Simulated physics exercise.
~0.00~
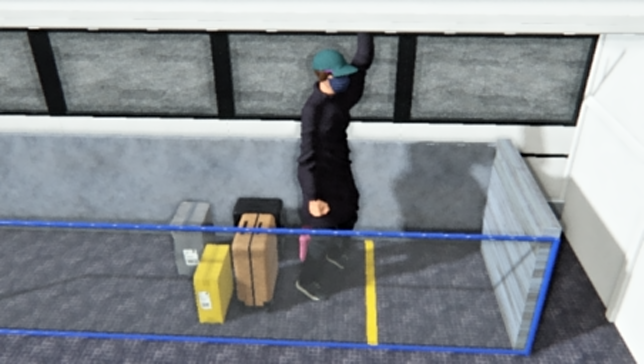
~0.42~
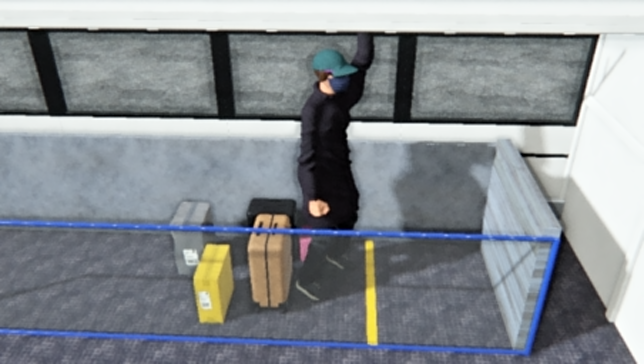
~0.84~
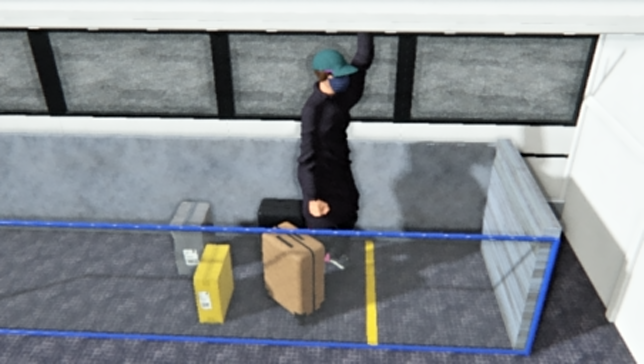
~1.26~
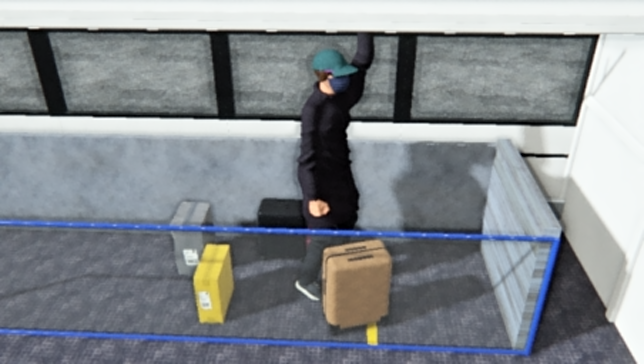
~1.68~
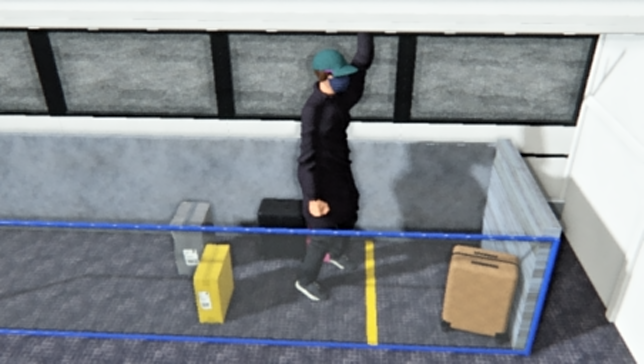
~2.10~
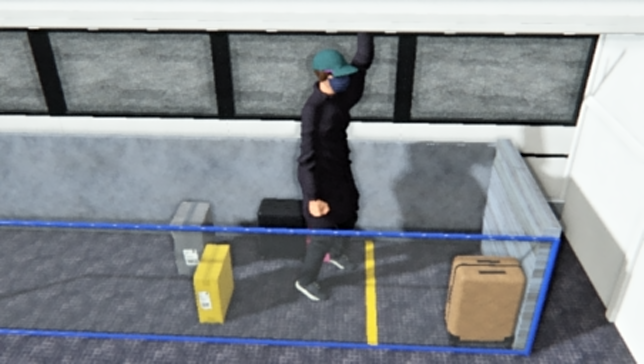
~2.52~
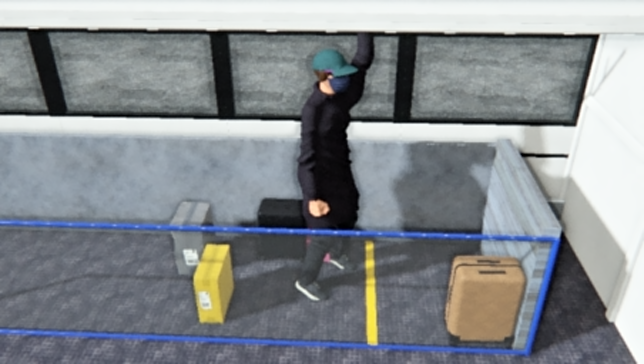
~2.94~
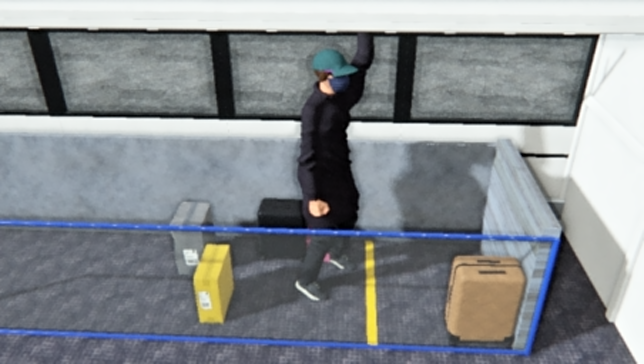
The clip shows a capped traveller standing still with one arm raised beside several pieces of luggage. A large brown case slides right, crossing the yellow line and stopping near the end panel, while a small black case shifts slightly right and the yellow and grey pieces stay put.
